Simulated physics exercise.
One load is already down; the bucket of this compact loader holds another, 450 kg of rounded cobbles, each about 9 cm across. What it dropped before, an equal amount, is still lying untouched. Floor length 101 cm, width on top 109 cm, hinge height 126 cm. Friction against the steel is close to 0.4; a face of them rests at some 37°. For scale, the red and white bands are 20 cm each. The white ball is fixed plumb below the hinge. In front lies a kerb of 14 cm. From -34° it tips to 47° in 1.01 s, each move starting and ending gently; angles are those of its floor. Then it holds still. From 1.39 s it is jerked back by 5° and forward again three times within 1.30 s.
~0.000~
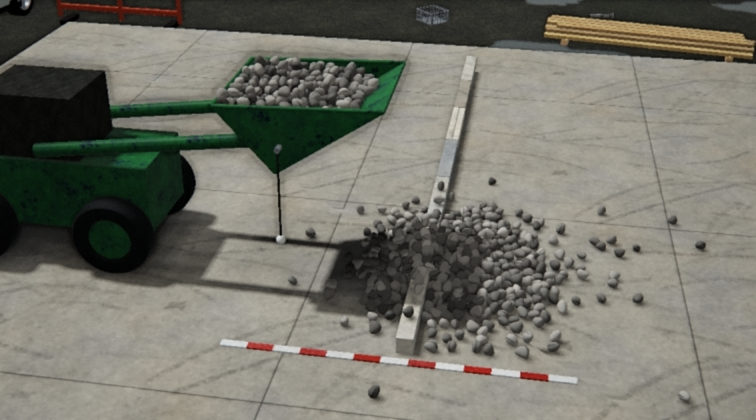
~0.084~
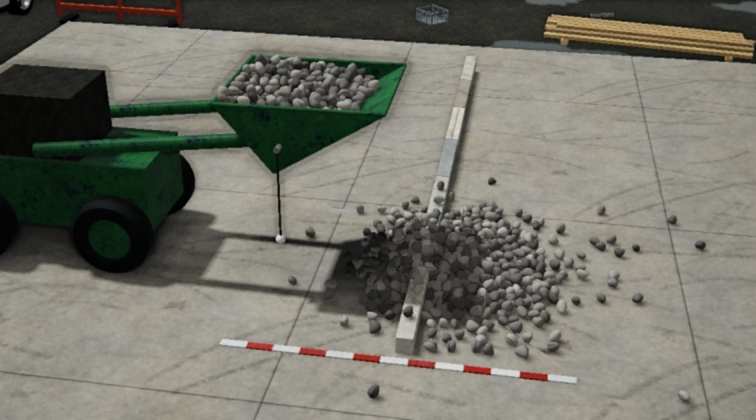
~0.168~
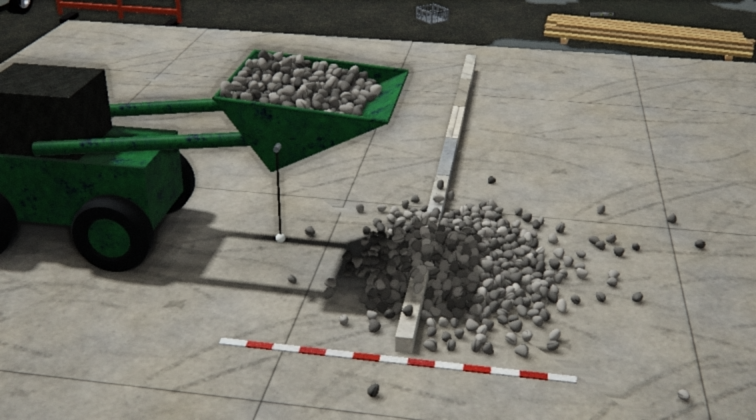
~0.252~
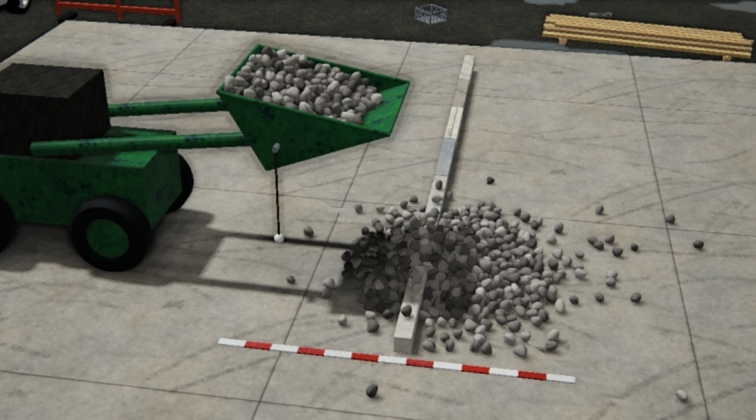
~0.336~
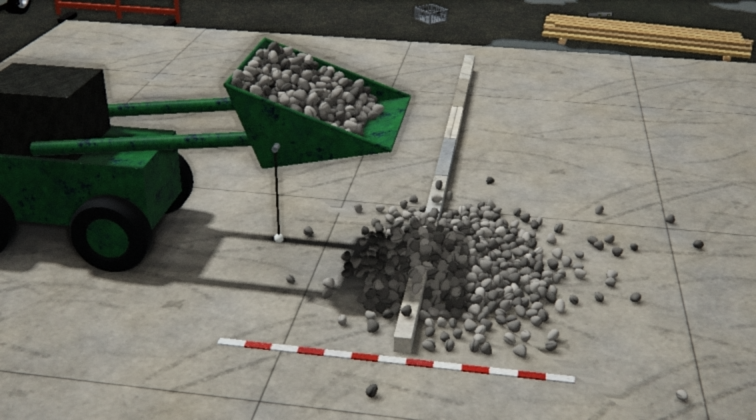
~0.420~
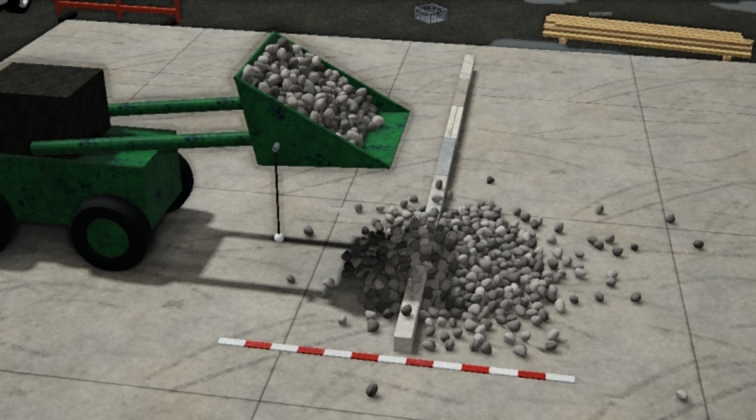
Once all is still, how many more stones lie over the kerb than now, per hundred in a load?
Close to 20 parts in a hundred.
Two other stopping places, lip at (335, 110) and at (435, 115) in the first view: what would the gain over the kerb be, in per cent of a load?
Near 0 per cent from the first place, 70 from the second.
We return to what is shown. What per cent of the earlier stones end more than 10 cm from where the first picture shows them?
About 10 per cent.
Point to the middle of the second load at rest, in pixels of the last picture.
Their middle is at about (389, 248).
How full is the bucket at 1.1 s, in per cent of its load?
About 50 per cent.
After 0.8 s the floor is at 35°; in per cent of one load, 100 in the bucket, 32 on this side of the kerb, 68 over the kerb; the foremost stones are at (645, 267).
After 1.1 s the floor is at 47°; in per cent of one load, 48 in the bucket, 83 on this side of the kerb, 68 over the kerb; the foremost stones are at (645, 267).
After 3.1 s the floor is at 47°; in per cent of one load, 0 in the bucket, 112 on this side of the kerb, 88 over the kerb; the foremost stones are at (646, 267).
After 5.8 s the floor is at 47°; in per cent of one load, 0 in the bucket, 112 on this side of the kerb, 88 over the kerb; the foremost stones are at (646, 267). Net gain over the kerb, 20.
